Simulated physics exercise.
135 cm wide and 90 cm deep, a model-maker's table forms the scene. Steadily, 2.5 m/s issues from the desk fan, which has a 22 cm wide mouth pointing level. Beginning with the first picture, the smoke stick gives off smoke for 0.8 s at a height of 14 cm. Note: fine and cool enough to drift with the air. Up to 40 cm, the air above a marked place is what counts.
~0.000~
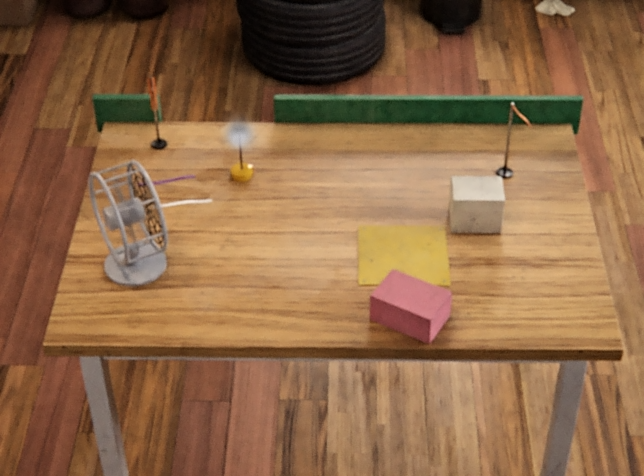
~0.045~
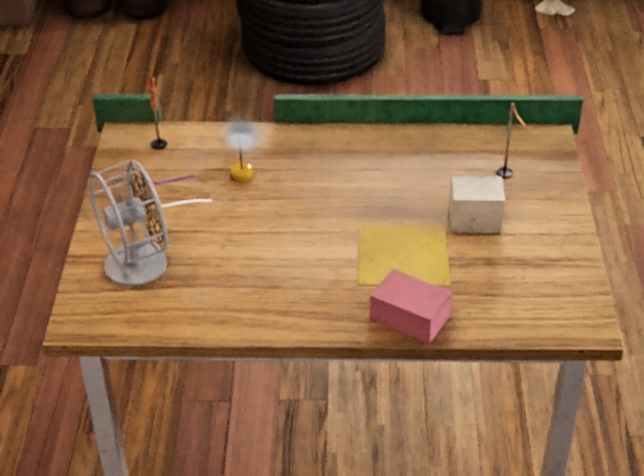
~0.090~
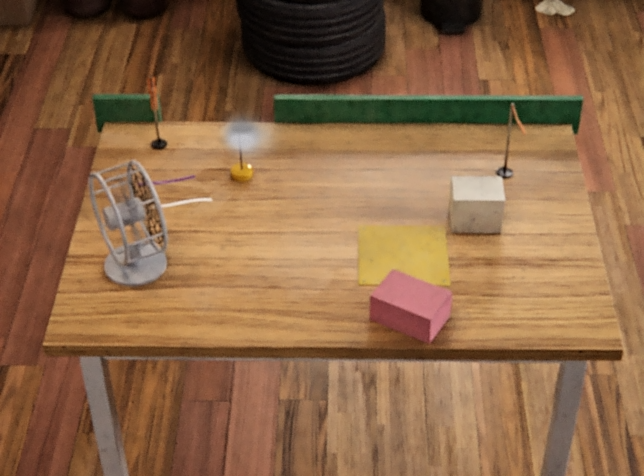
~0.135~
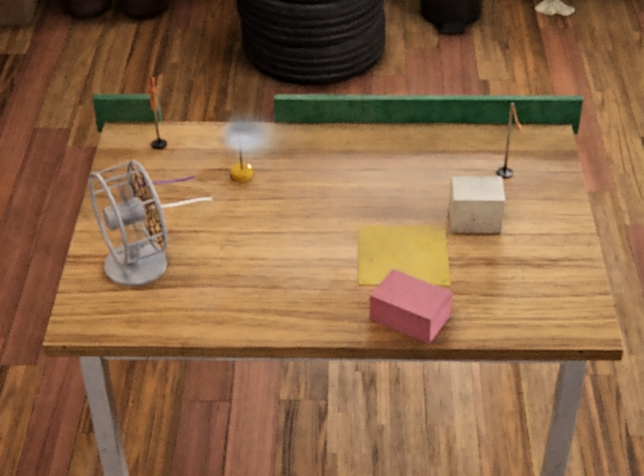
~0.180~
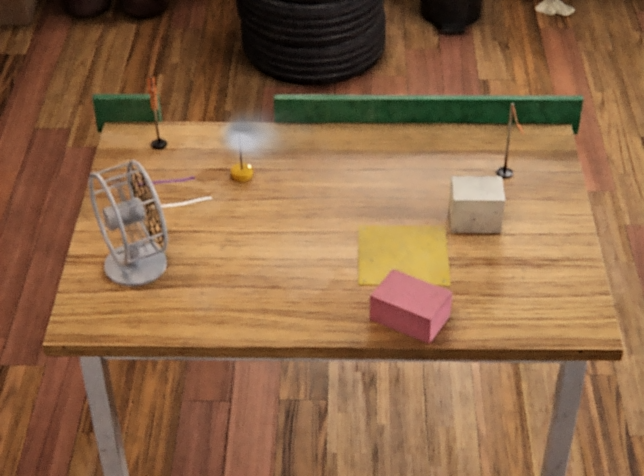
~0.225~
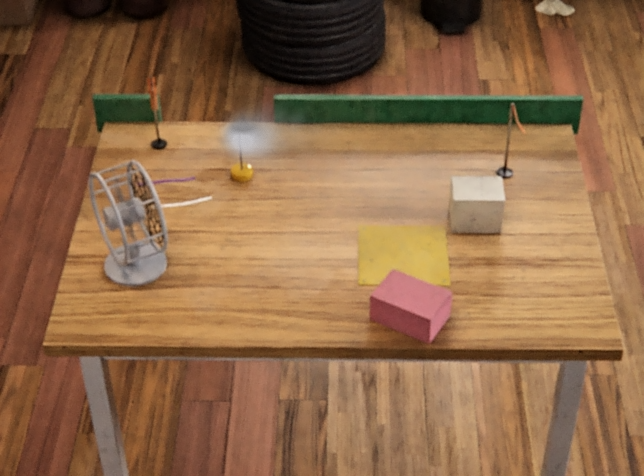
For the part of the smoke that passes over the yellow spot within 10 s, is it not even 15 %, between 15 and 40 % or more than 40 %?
The part of the smoke that passes over the yellow spot within 10 s is not even 15 %.
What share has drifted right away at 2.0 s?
I'd put it at around 50 per cent.
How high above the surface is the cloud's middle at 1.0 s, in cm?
I'd say around 10 centimetres.
By 1.0 s we count, 0 % has passed over the yellow spot, with 98 % still about or yet to come, and the middle of the rest is near (325, 125).
By 2.0 s we count, 0 % has passed over the yellow spot, with 49 % still about or yet to come, and the middle of the rest is near (394, 82).
By 4.0 s we count, 0 % has passed over the yellow spot, with 14 % still about or yet to come.
By 10.0 s we count, 0 % has passed over the yellow spot, with 2 % still about or yet to come.
